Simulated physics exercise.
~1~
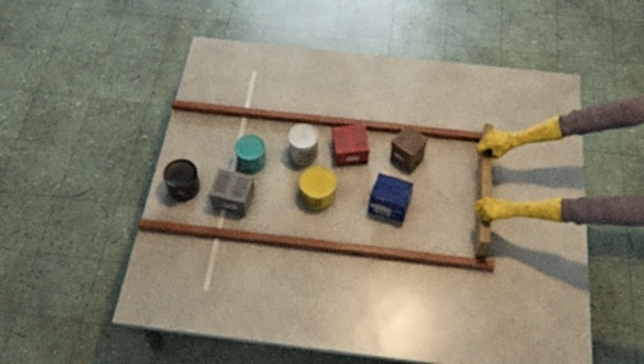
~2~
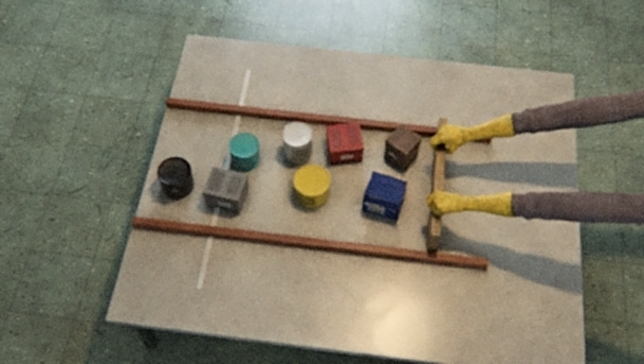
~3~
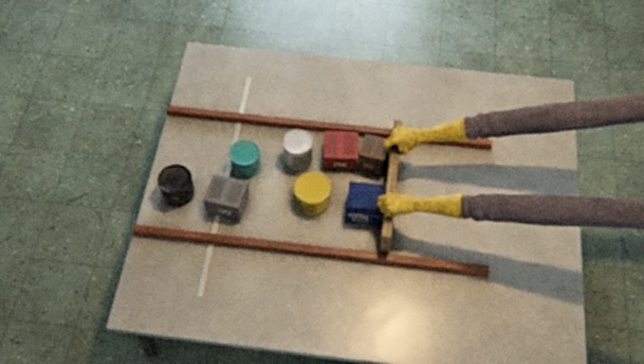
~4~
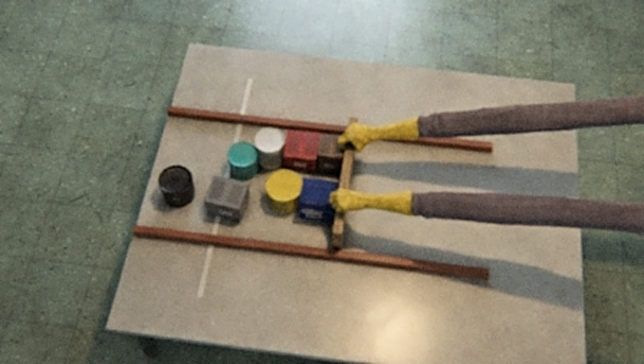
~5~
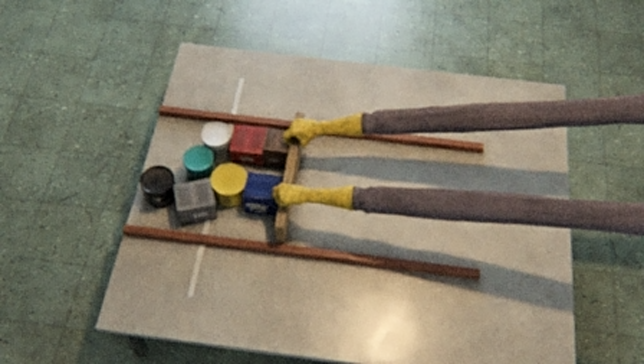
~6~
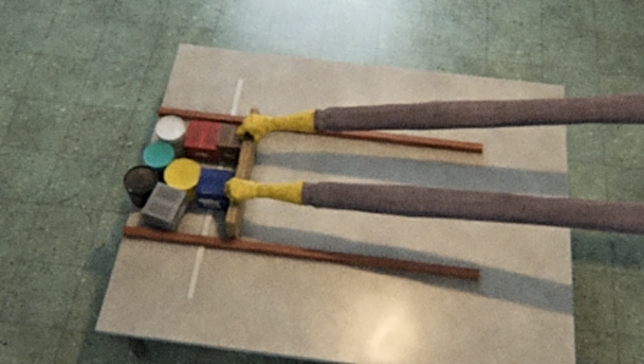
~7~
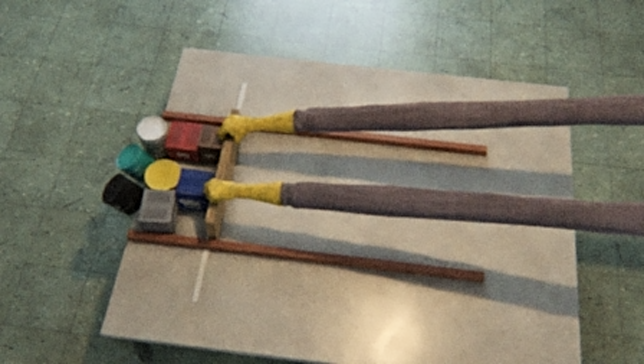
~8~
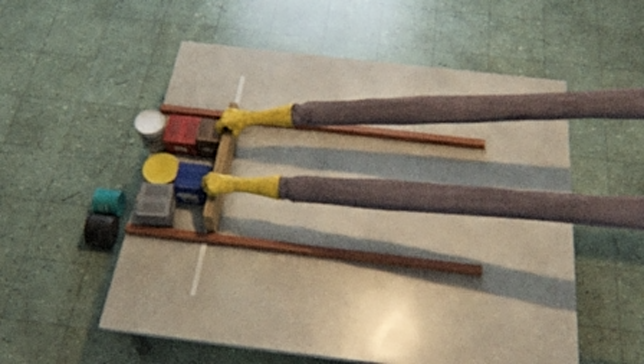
On a platform, gloved hands push packages left with a plank until two fall off.
